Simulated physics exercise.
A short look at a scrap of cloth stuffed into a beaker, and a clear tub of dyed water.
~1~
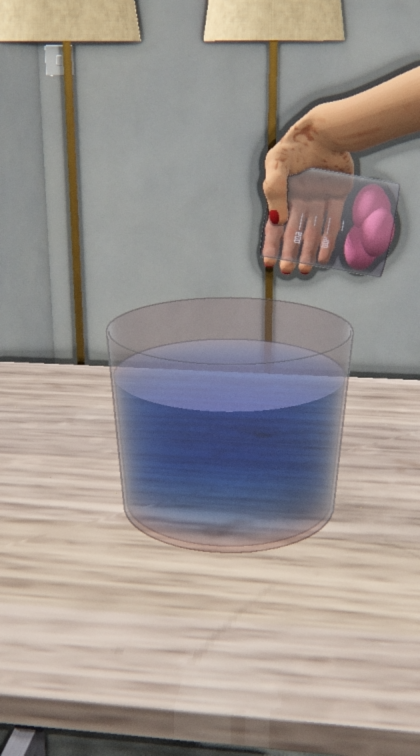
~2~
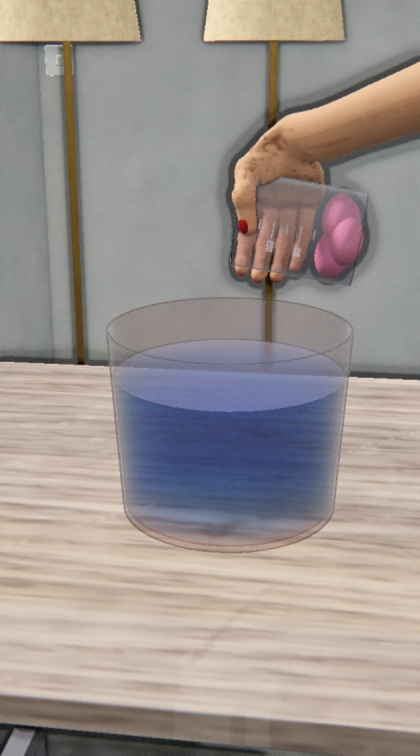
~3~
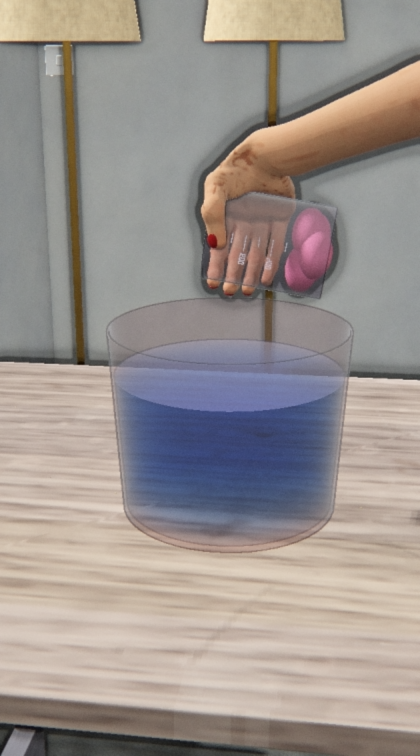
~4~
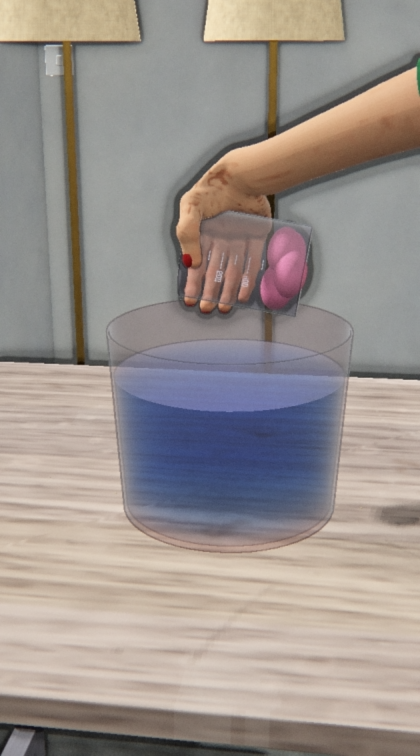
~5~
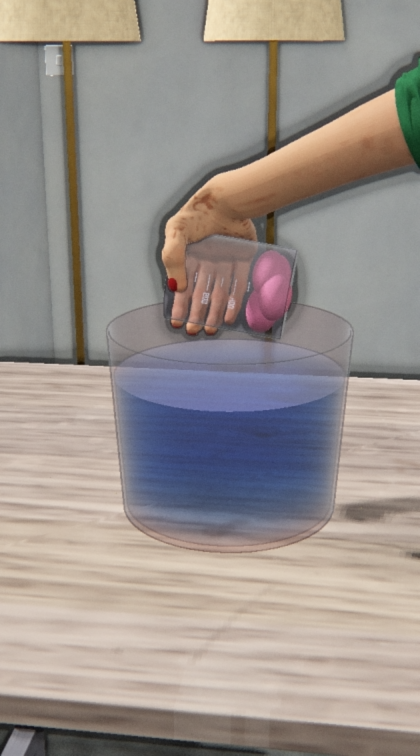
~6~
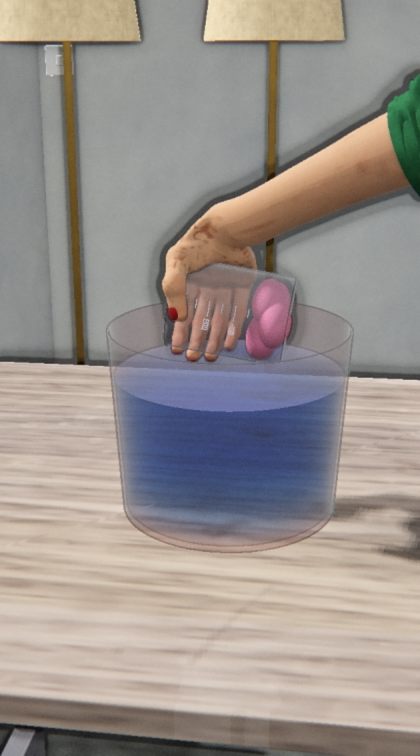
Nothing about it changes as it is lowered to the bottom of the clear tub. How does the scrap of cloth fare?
Pretty sure it will be doused.
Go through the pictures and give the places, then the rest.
The first frame shows beaker (328, 220) on its side; above the clear tub.
The second frame shows beaker (298, 229) on its side; scrap of cloth (343, 237); coming down.
The third frame shows beaker (268, 243) on its side; lower.
The fourth frame shows beaker (244, 261) on its side; scrap of cloth (288, 269); lower still.
The fifth frame shows beaker (230, 284) on its side; close to the surface.
The sixth frame shows beaker (230, 312) on its side; scrap of cloth (273, 320); just over the surface.
A moment on, the beaker enters the dyed water.
Further on, dyed water pours in as the air escapes.
When it is over, the beaker is under, flooded, and the scrap of cloth is wet.
